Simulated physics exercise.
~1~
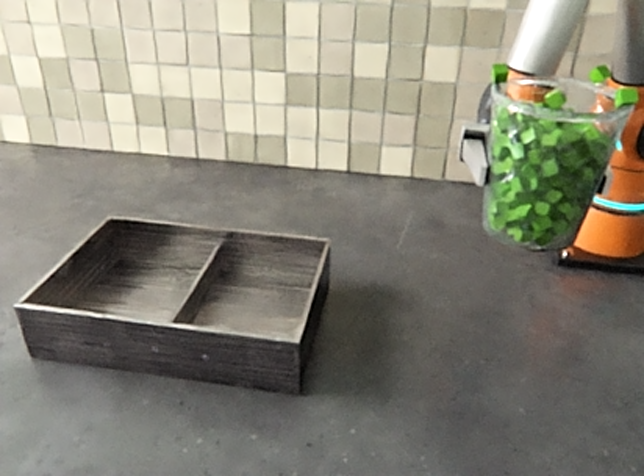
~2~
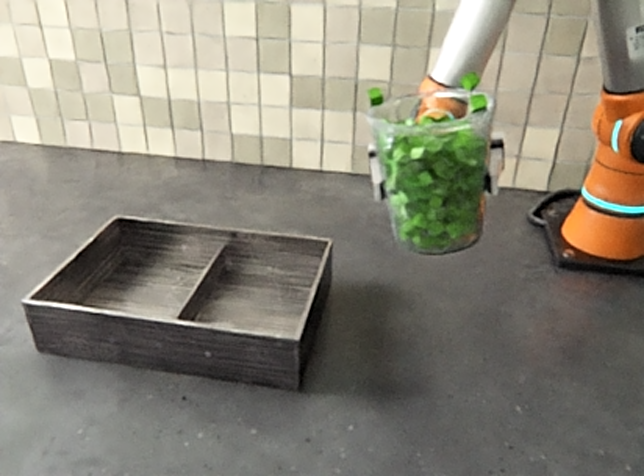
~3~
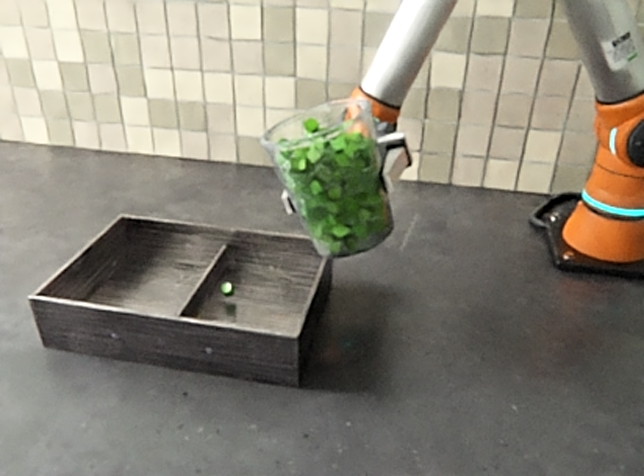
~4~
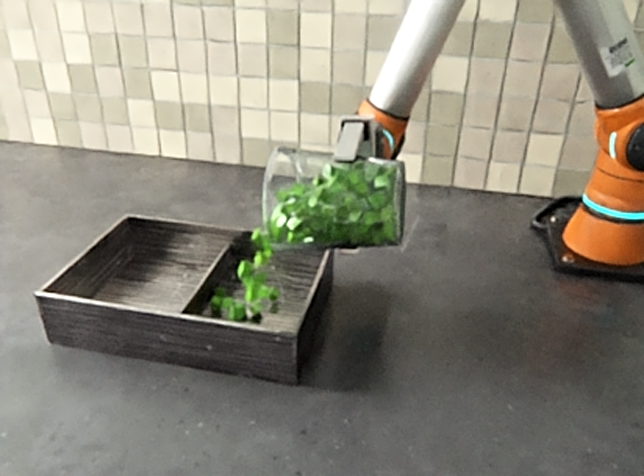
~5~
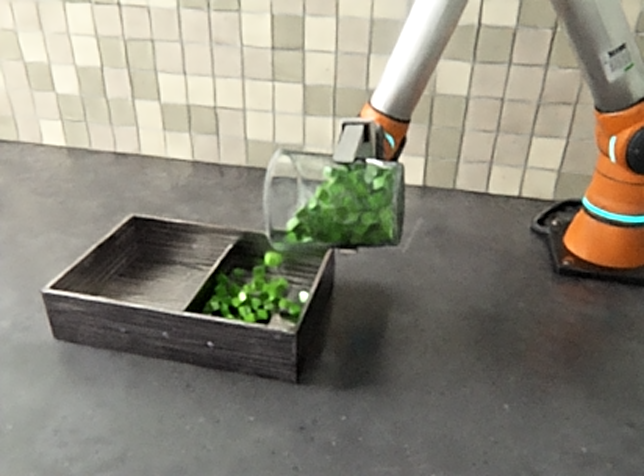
Robotic arm carrying a clear tumbler of green cubes left, tipping it sideways and pouring some into a dark divided box's right compartment.
